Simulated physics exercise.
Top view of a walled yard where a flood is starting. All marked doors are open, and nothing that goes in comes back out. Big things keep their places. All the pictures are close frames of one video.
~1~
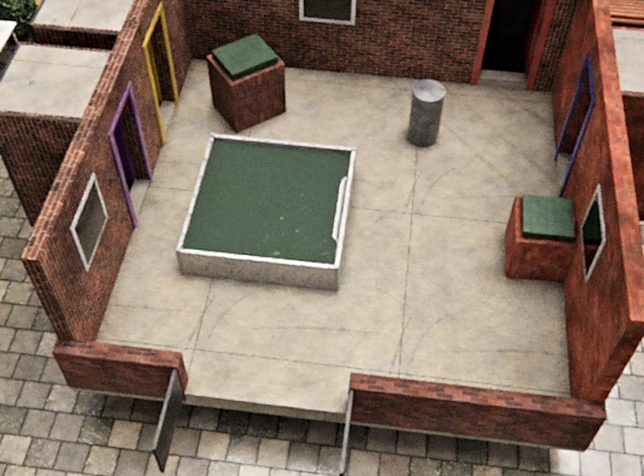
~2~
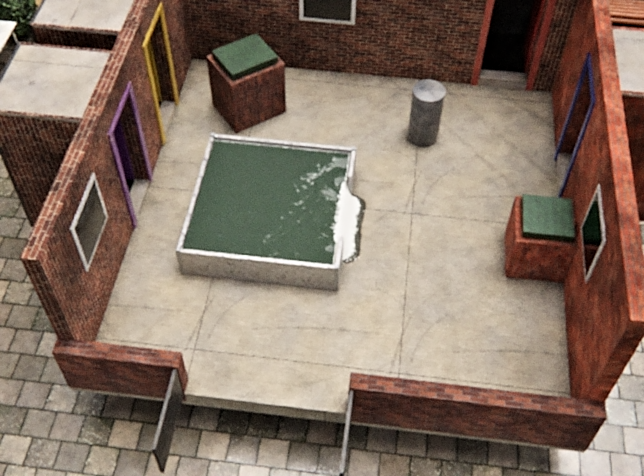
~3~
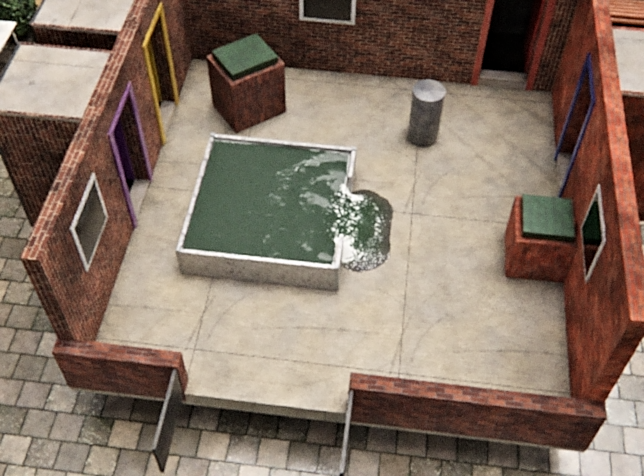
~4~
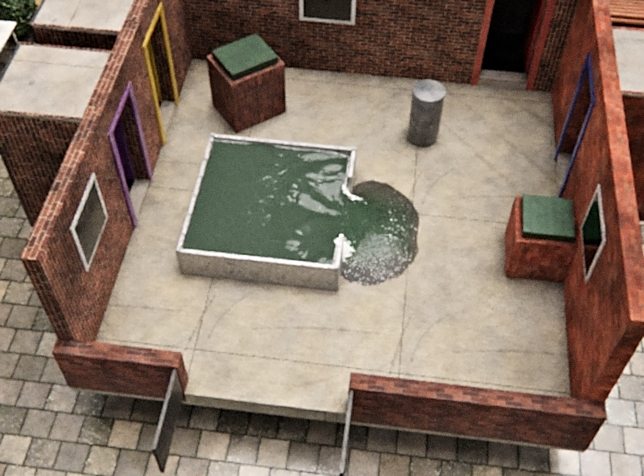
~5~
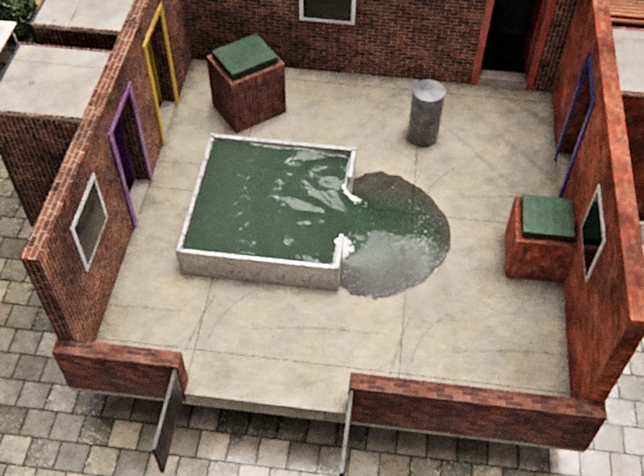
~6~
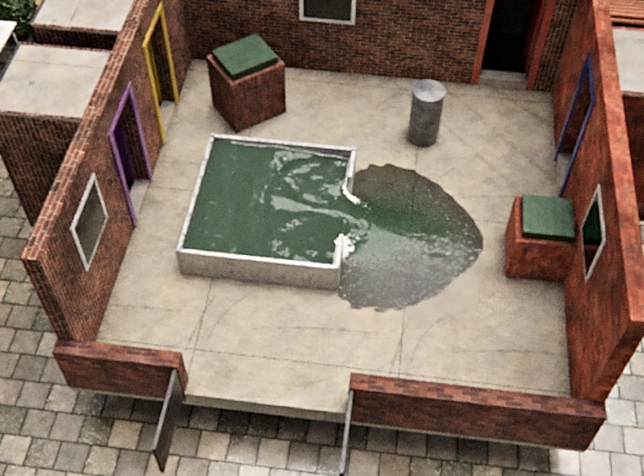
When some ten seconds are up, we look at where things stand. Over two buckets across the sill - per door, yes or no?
Yellow door no, blue door no, purple door no, red door no.
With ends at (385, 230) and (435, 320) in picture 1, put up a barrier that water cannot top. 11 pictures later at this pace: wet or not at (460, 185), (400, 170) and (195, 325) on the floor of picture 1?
Results in sequence: Swamped / swamped / bone-dry.
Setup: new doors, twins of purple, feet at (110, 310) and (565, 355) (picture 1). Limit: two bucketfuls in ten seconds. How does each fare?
Comes up short; tops it.
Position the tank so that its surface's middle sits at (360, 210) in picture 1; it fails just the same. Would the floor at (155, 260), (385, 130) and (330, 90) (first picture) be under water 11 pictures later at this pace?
Log: No flood; no flood; no flood.
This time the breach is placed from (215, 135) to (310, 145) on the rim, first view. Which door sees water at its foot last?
I say the blue door.
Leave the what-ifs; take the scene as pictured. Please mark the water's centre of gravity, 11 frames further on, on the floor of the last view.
Close to pixel (342, 227).
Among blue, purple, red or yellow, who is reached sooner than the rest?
The answer here is the door marked blue.
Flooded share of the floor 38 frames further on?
Share estimate: About 70 per cent.
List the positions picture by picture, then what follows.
In the first frame, the water tank at (271, 200) is whole and still.
In the second frame, the front is at (346, 259), out from the gap at (343, 222).
In the third frame, water pours out at (343, 222) and has run to (380, 260).
In the fourth frame, the front is at (407, 259), out from the gap at (343, 222).
In the fifth frame, water pours out at (343, 222) and has run to (442, 254).
In the sixth frame, the front is at (476, 249), out from the gap at (343, 221).
A moment on, water covers 20 % of the floor; the yellow door not reached, the blue door not reached, the purple door not reached, the red door not reached.
Next, water covers 35 % of the floor; the yellow door not reached, the blue door wet at the sill, nothing in, the purple door not reached, the red door not reached.
Then, water covers 40 % of the floor; the yellow door not reached, the blue door wet at the sill, nothing in, the purple door not reached, the red door wet at the sill, nothing in.
Later, water covers 70 % of the floor; the yellow door not reached, the blue door wet at the sill, nothing in, the purple door not reached, the red door under two buckets in.
In the end, water covers 95 % of the floor; the yellow door wet at the sill, nothing in, the blue door wet at the sill, nothing in, the purple door wet at the sill, nothing in, the red door under two buckets in.
